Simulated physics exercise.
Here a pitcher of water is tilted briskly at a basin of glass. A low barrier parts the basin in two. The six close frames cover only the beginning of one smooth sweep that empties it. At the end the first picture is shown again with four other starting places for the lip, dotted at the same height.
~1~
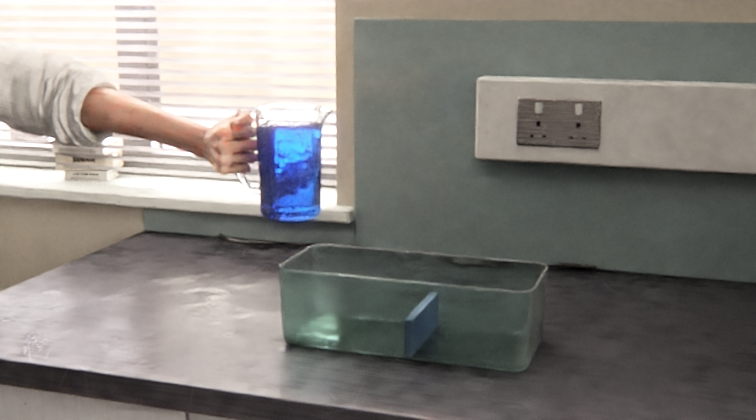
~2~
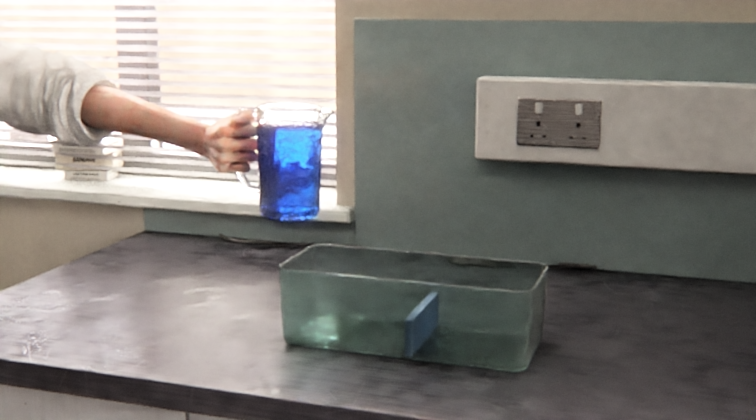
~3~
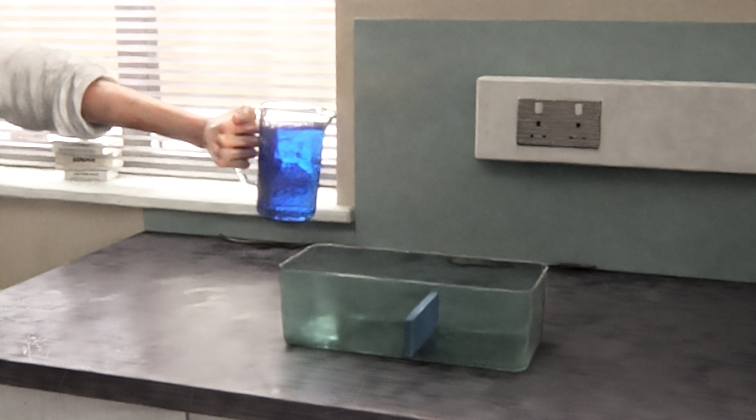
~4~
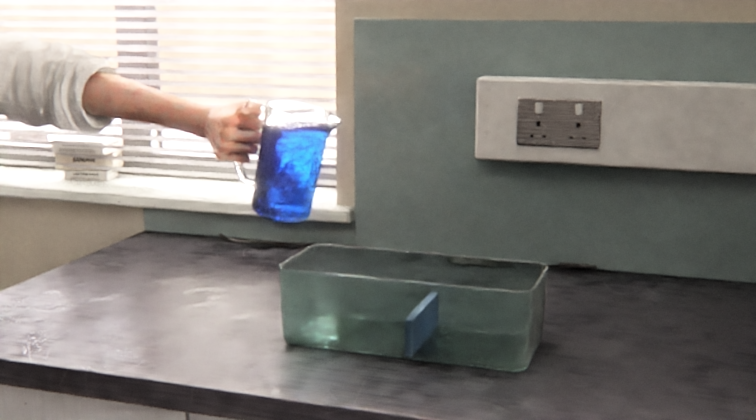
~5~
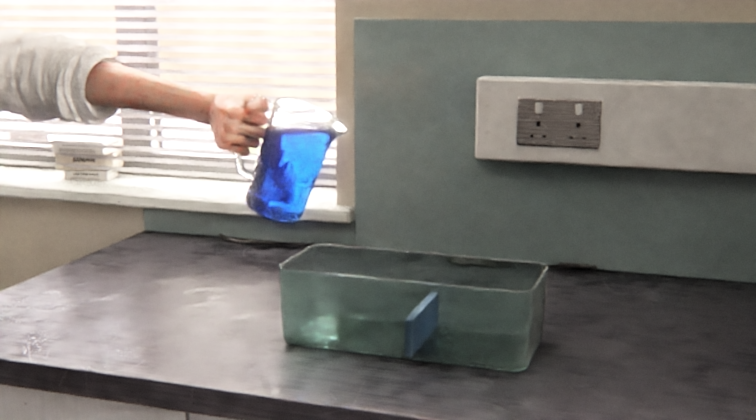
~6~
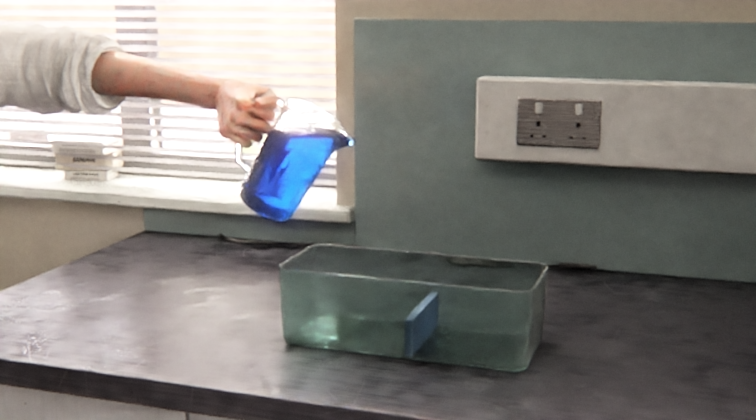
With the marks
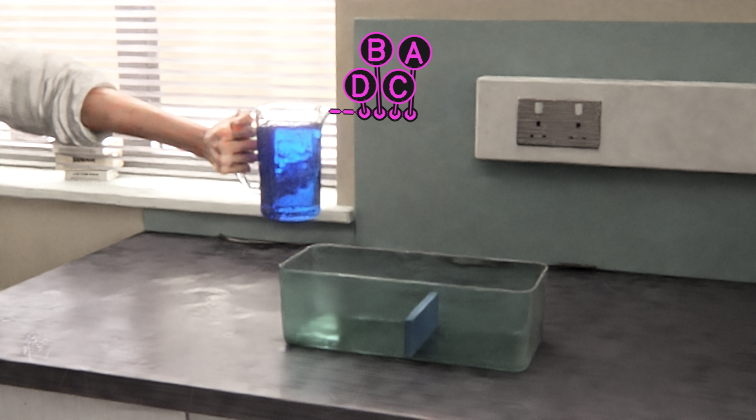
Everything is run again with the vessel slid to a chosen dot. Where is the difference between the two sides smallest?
Take D.
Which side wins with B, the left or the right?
The right side.
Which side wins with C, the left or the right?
The right one.
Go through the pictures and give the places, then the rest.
Upright, lip at (331, 111); basin from (284, 342) to (529, 371); top of the wall at (422, 305); nothing has left yet.
Upright, lip at (332, 112); nothing has left yet.
Tipped about 6°, lip at (336, 116); nothing has left yet.
Tipped about 12°, lip at (341, 122); nothing has left yet.
Tipped about 21°, lip at (346, 132); nothing has left yet.
Tipped about 32°, lip at (351, 144); nothing has left yet.
On the marked copy, A at (410, 114); B at (379, 113); C at (394, 113); D at (364, 112).
For dot A, about 3 % ends left of the wall and 97 % right of it.
For dot B, about 18 % ends left of the wall and 81 % right of it.
For dot C, about 3 % ends left of the wall and 97 % right of it.
For dot D, about 47 % ends left of the wall and 52 % right of it.
